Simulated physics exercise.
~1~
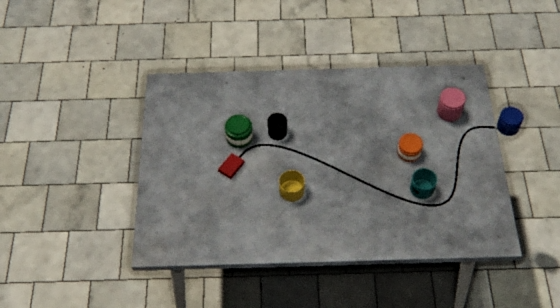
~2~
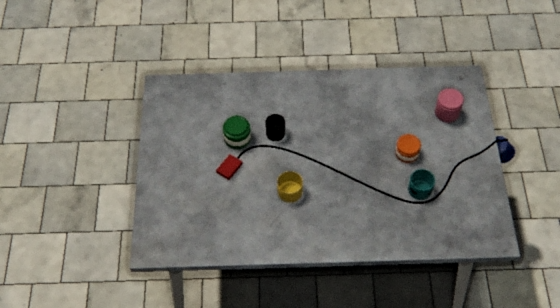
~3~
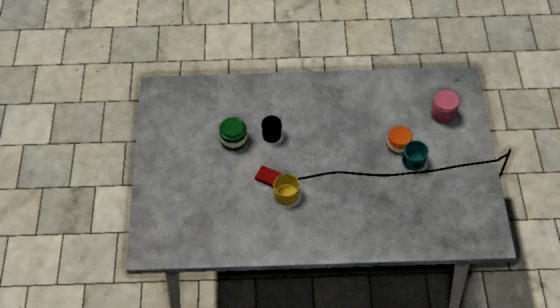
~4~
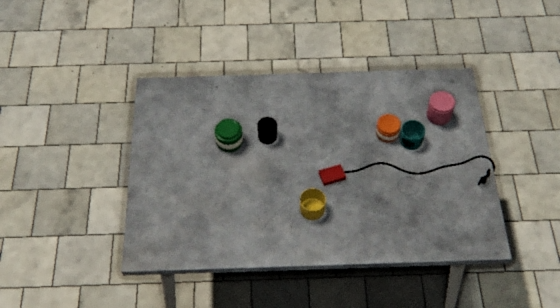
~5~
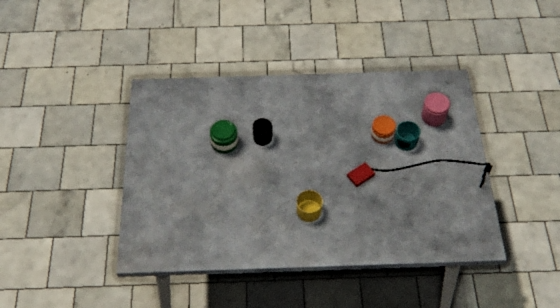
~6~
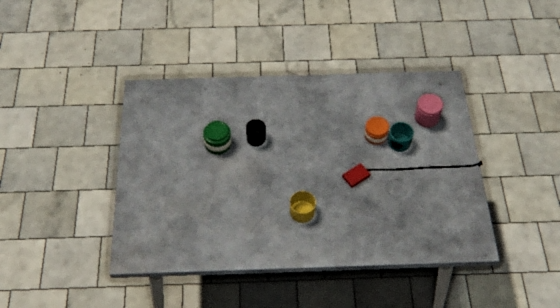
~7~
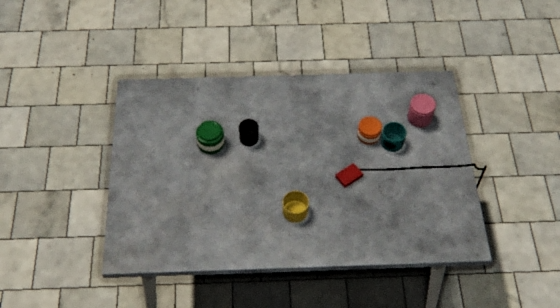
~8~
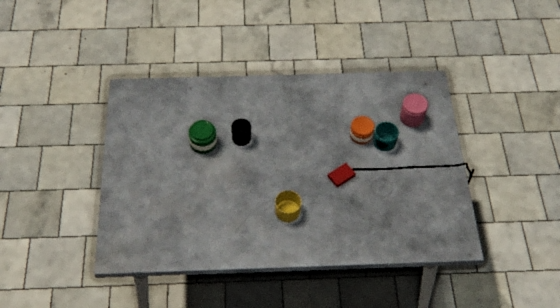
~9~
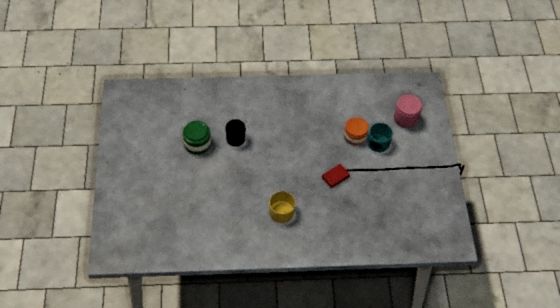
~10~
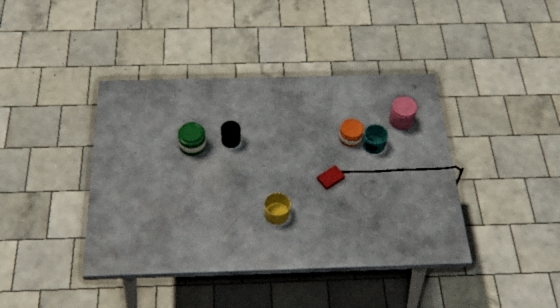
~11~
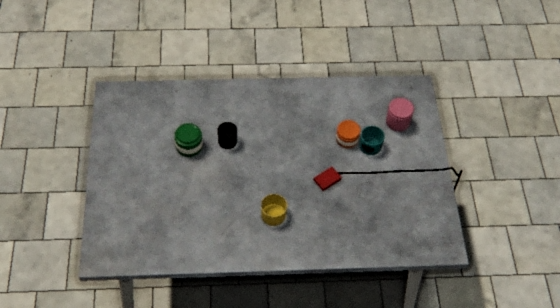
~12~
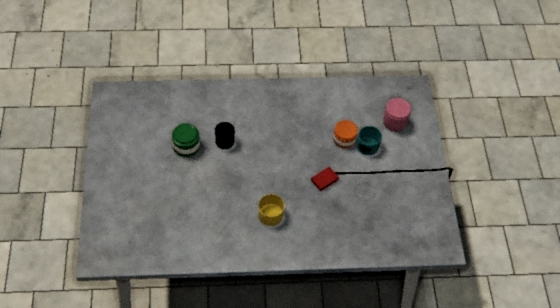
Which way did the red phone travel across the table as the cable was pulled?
The red phone slid to the right, toward the edge where the blue object went over.
